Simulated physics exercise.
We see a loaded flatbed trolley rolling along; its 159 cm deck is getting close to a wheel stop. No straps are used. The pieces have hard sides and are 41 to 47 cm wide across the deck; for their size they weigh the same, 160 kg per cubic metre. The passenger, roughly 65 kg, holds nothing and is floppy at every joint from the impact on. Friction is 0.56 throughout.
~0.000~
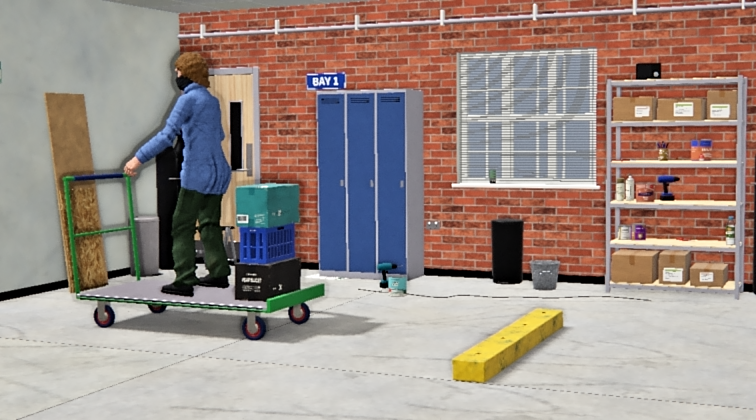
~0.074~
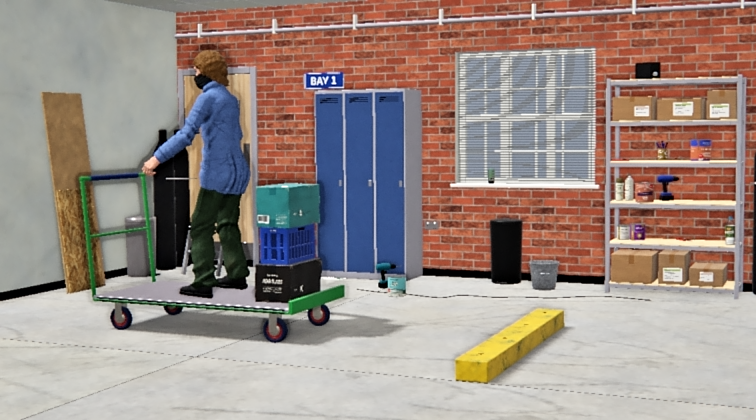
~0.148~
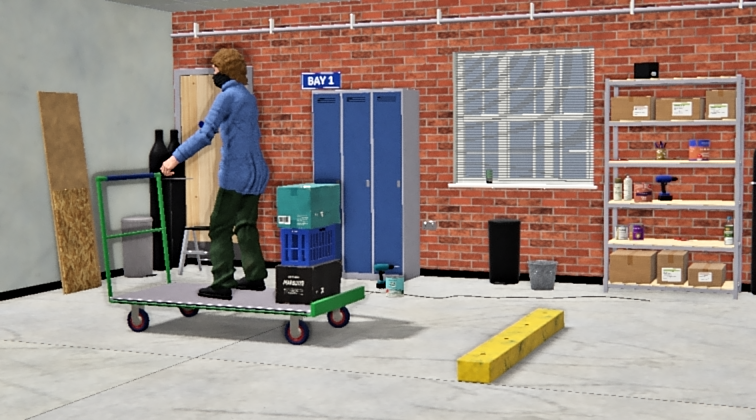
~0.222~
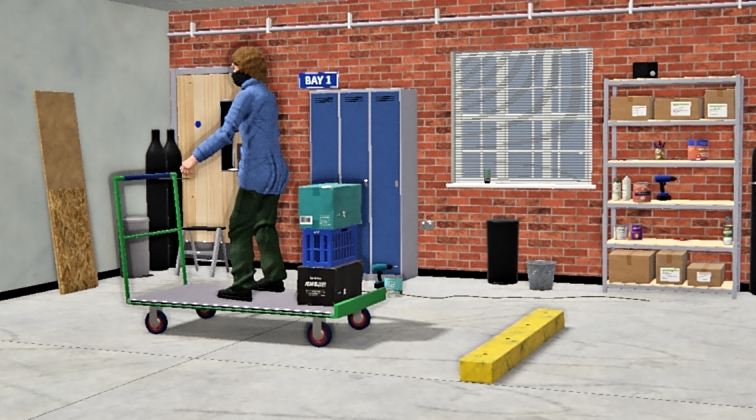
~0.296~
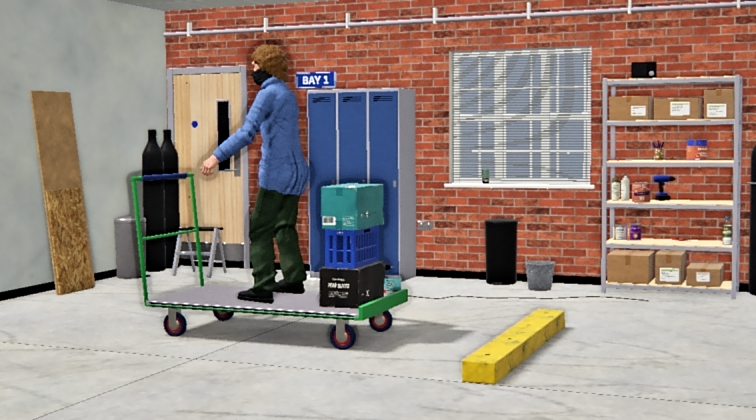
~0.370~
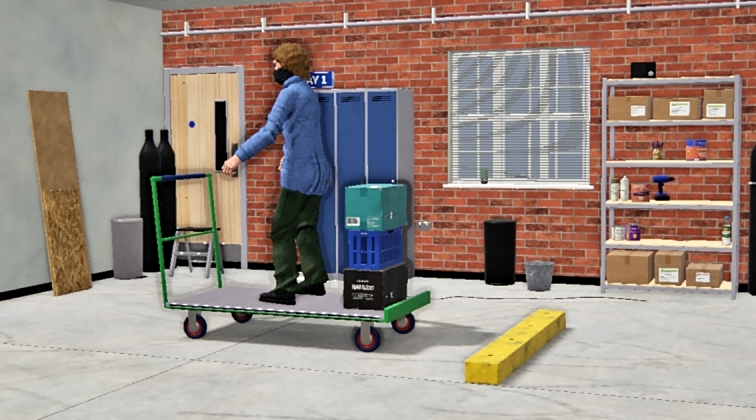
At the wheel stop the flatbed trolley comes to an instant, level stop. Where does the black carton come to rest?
The black carton comes to rest on the deck.
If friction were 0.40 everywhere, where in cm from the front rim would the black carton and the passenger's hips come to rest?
Then black 20 behind, hips 40 past.
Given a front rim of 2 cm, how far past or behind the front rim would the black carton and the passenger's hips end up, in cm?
Then black 20 behind, hips 30 past.
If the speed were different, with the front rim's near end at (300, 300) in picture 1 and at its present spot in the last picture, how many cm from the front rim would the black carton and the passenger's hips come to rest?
Then black 30 past, hips 70 past.
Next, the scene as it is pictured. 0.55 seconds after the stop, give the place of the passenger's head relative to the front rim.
At that moment it sits around 40 cm past the rim.
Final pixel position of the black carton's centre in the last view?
(493, 291).
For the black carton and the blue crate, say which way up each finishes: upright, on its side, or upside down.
At rest: Black upright, blue on its side.
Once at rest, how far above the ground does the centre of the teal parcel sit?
About 15 cm.
After 0.70 s the deck stops.
After 0.95 s the black carton is 16 cm behind the rim, tilted 10°, near (496, 287) in the last picture's view.
After 1.25 s the black carton is 18 cm behind the rim, tilted 0°, near (493, 291) in the last picture's view.
After 1.70 s the black carton is 18 cm behind the rim, tilted 0°, near (493, 291) in the last picture's view.
When all is still (4.6 s), past the rim, blue crate, teal parcel and the passenger's hips; behind it, black carton.
